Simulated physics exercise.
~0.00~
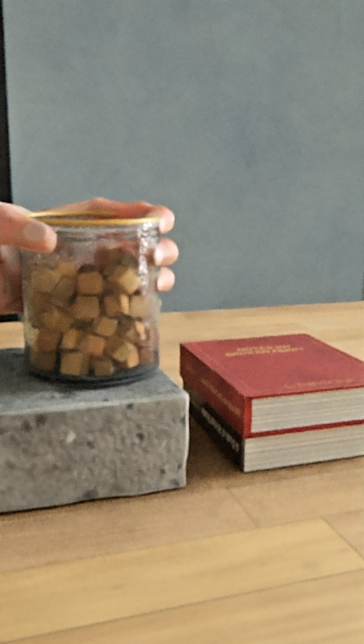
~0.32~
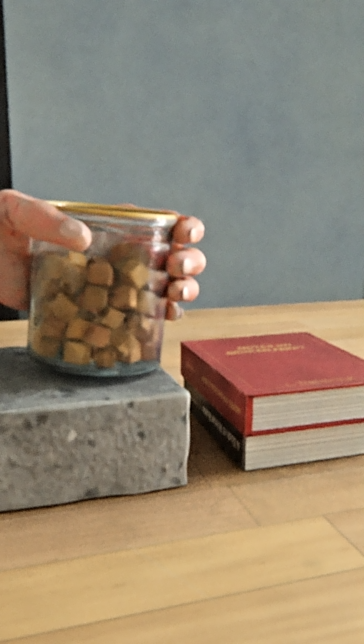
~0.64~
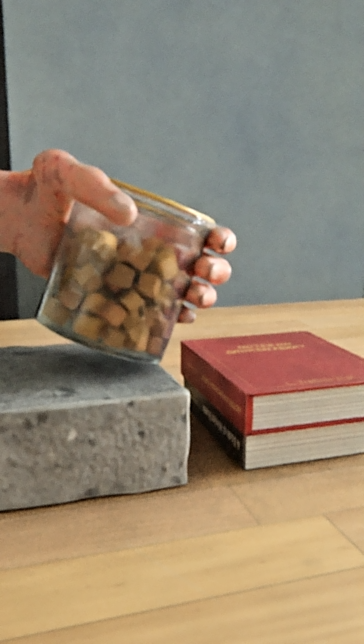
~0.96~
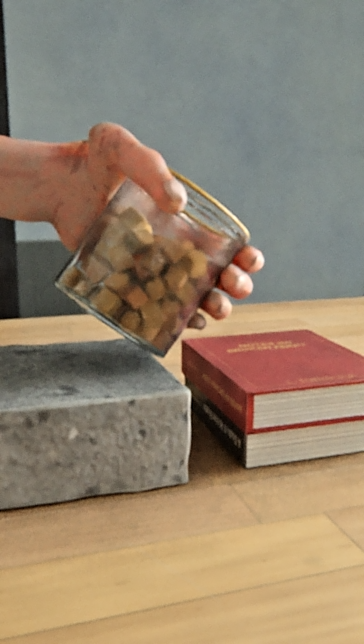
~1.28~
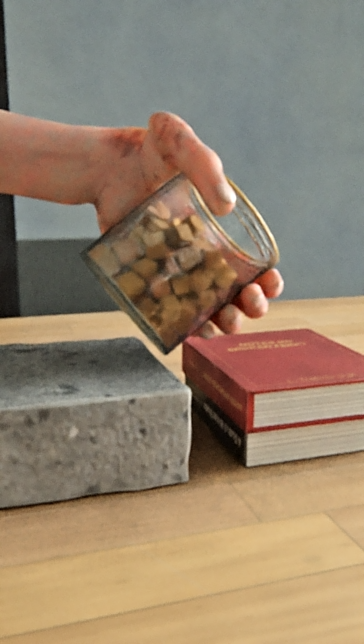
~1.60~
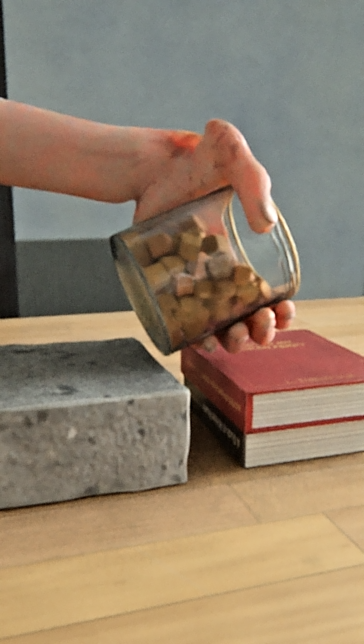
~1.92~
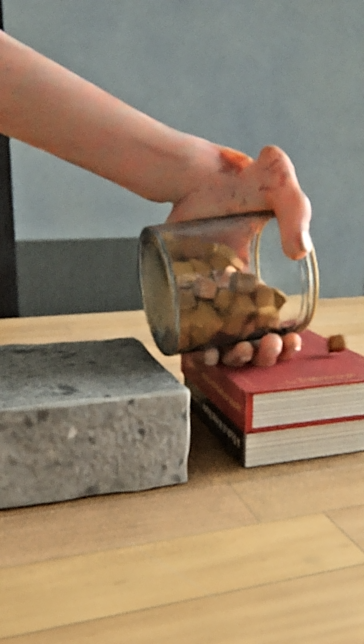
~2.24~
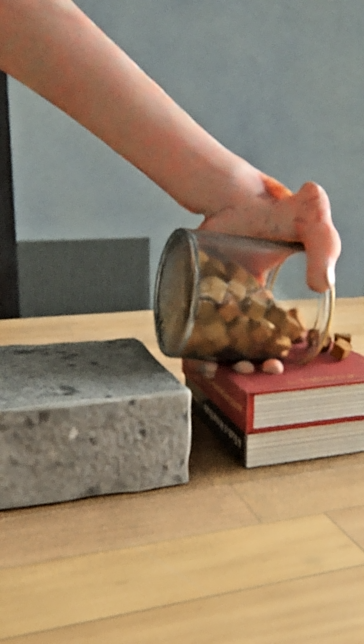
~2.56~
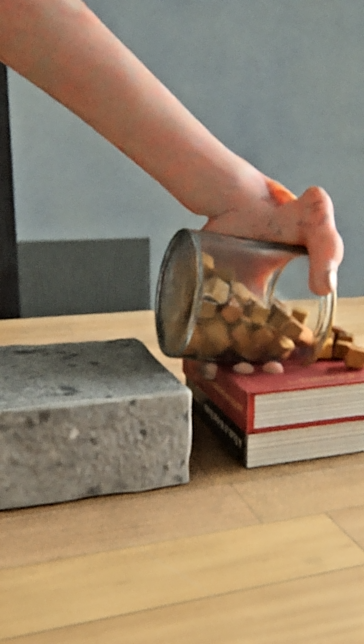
A hand grips a clear glass jar of brown sugar cubes on a rough grey stone block at the left, while a slightly swaying camera looks across a wooden counter toward a blue-grey wall. At the right lie two stacked red books with pale page edges. The hand lifts the jar and tips it rightward, carrying it over the gap as the cubes slide toward its rim. Once the jar lies on its side above the books, a first cube drops out. The hand lowers it onto the pile, where it rests tilted slightly mouth-down, a small cluster of cubes spilled on the cover and most still inside.
